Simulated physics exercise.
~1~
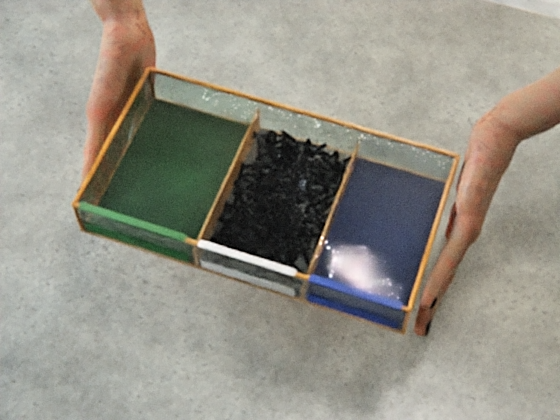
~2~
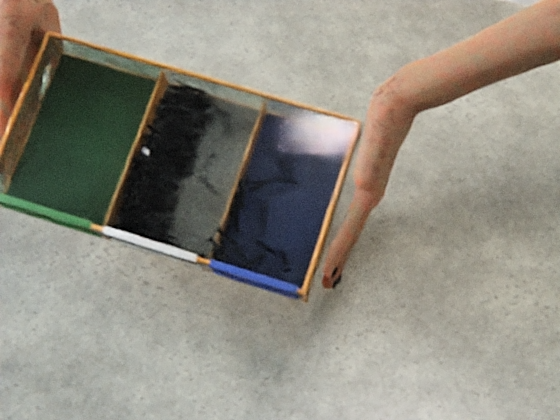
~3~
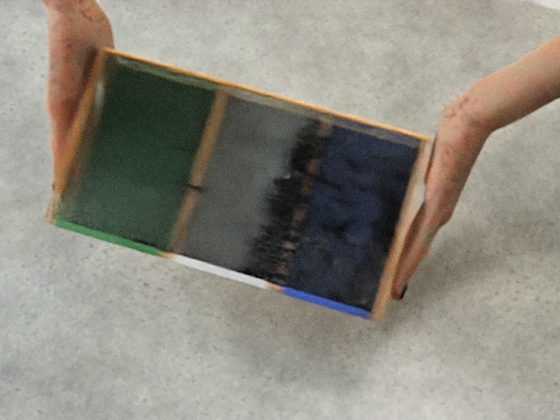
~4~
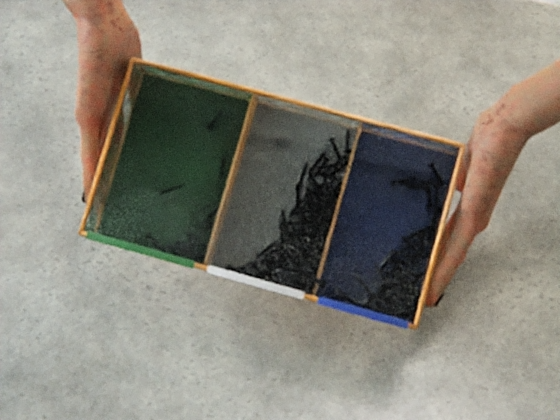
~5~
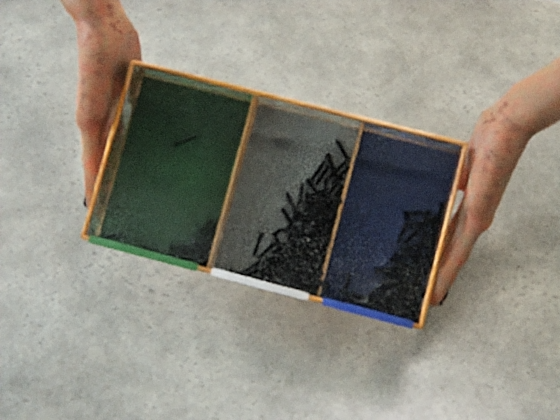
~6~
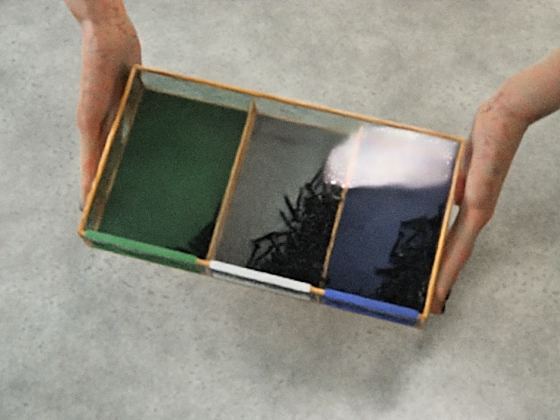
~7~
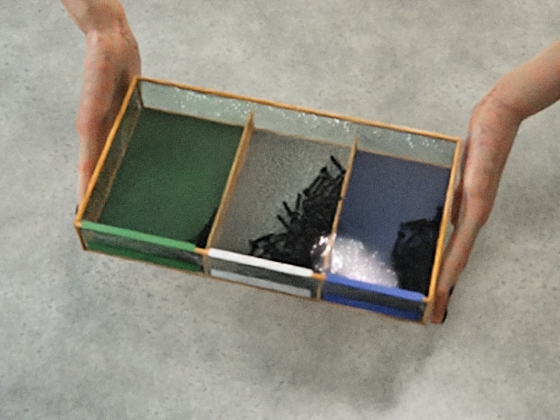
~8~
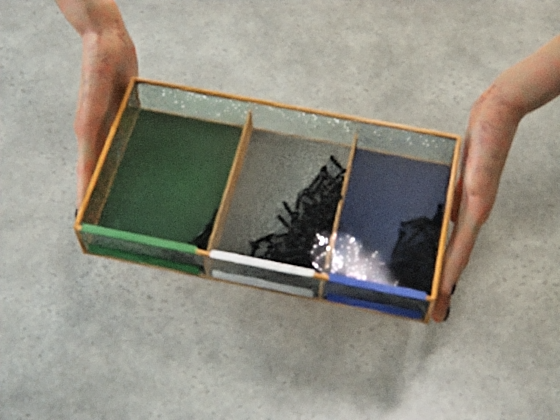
Black screws sliding about a three-section box as hands shake, tilt and level it, ending mostly in the white and blue sections.
